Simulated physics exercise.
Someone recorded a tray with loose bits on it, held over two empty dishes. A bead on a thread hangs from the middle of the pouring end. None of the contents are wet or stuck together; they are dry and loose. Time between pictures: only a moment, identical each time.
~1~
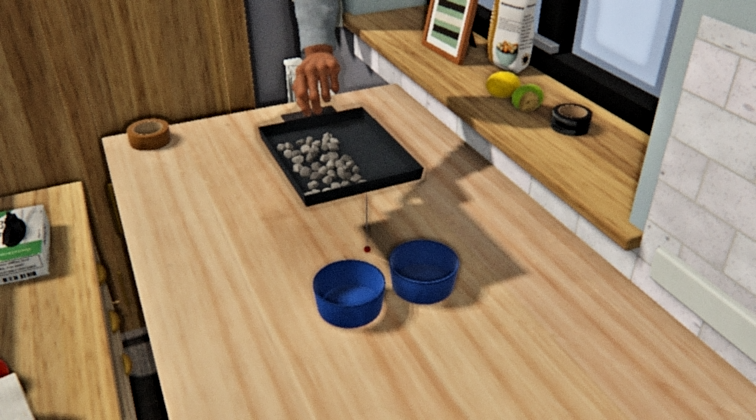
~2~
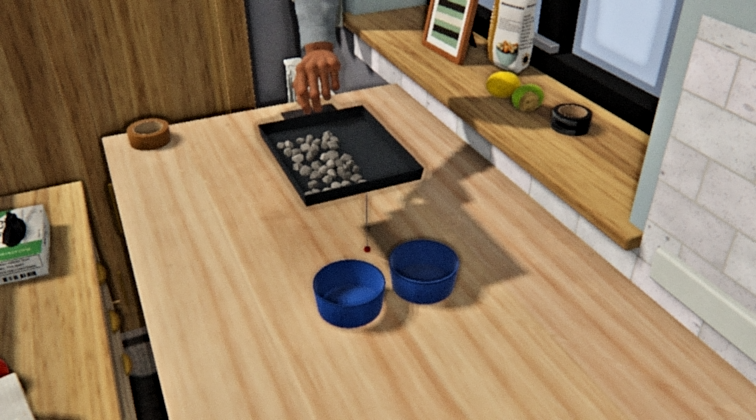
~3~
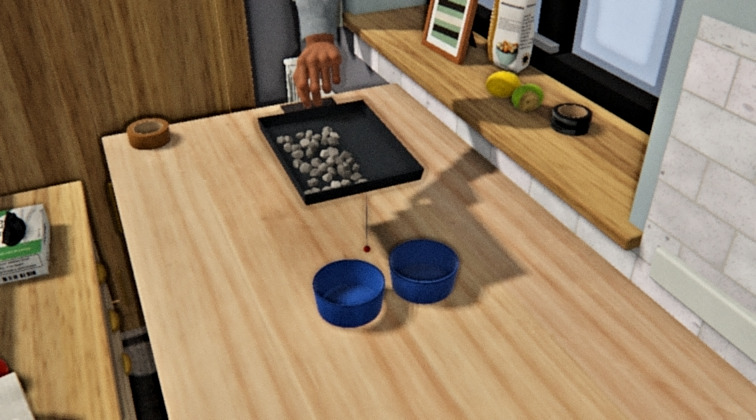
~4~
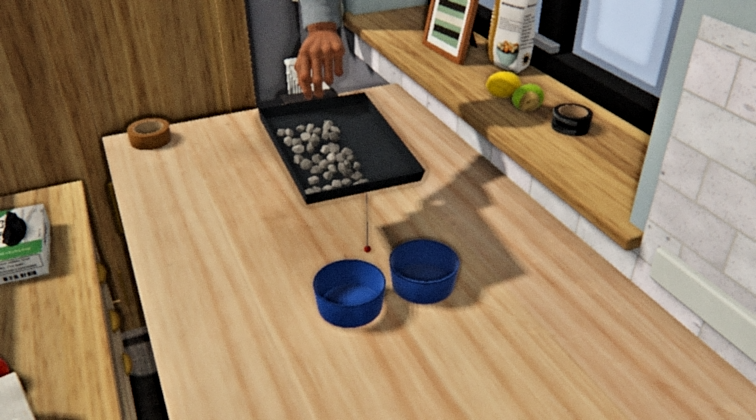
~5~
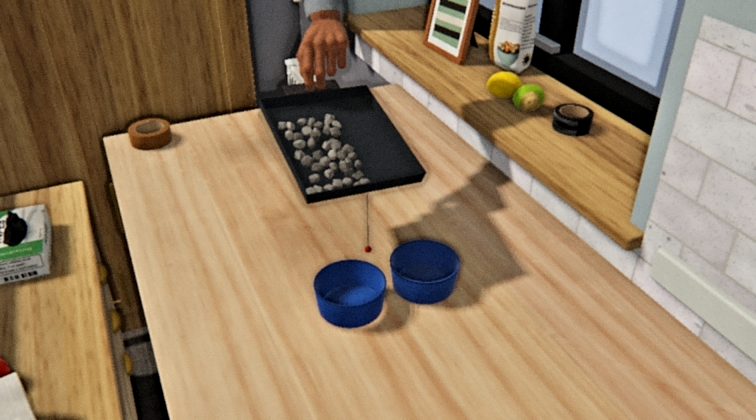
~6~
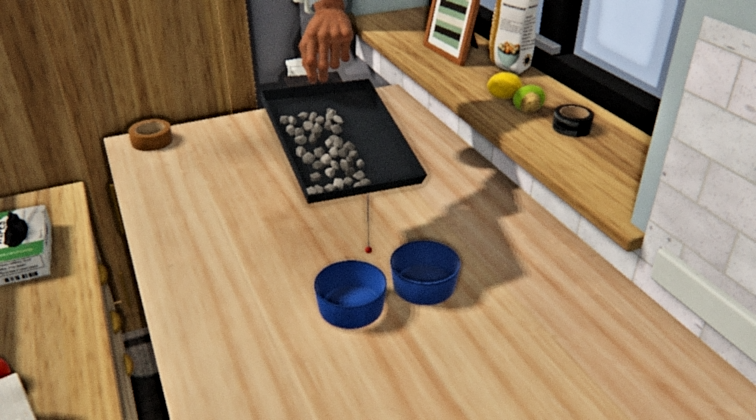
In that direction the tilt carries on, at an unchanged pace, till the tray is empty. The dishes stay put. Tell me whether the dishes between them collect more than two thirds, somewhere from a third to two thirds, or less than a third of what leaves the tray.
Counting both dishes, they collect beyond two thirds of the pieces.
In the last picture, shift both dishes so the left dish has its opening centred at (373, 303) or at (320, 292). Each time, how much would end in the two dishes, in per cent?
Approximately 30 percent, followed by approximately 70 percent.
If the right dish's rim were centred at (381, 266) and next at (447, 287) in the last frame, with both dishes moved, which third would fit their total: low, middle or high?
In order: In the middle band, then less than a third.
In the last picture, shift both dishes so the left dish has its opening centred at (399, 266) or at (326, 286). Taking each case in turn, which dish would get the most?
The one on the left side, then the one on the right side.
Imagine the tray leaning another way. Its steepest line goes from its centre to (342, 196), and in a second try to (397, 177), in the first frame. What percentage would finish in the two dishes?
First heading roughly 80 %, second roughly 60 %.
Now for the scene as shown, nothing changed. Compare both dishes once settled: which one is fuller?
Result - fuller dish: Right-side dish.
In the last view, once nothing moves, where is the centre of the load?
Last view, centre at rest - approx. (414, 285).
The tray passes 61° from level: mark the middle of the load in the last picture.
I'd put the middle close to (370, 174).
Just after the last frame, tray tipped steeply; almost all on the tray; just a few in the air.
A moment on, tray tipped right over; the larger part on the tray; about a tenth in the left dish; about a tenth in the right dish; about a tenth outside both.
Further on, tray tipped past a quarter turn; roughly a quarter in the left dish; roughly half in the right dish; roughly a quarter outside both.
When it is over, tray tipped past a quarter turn; roughly a quarter in the left dish; roughly half in the right dish; roughly a quarter outside both.
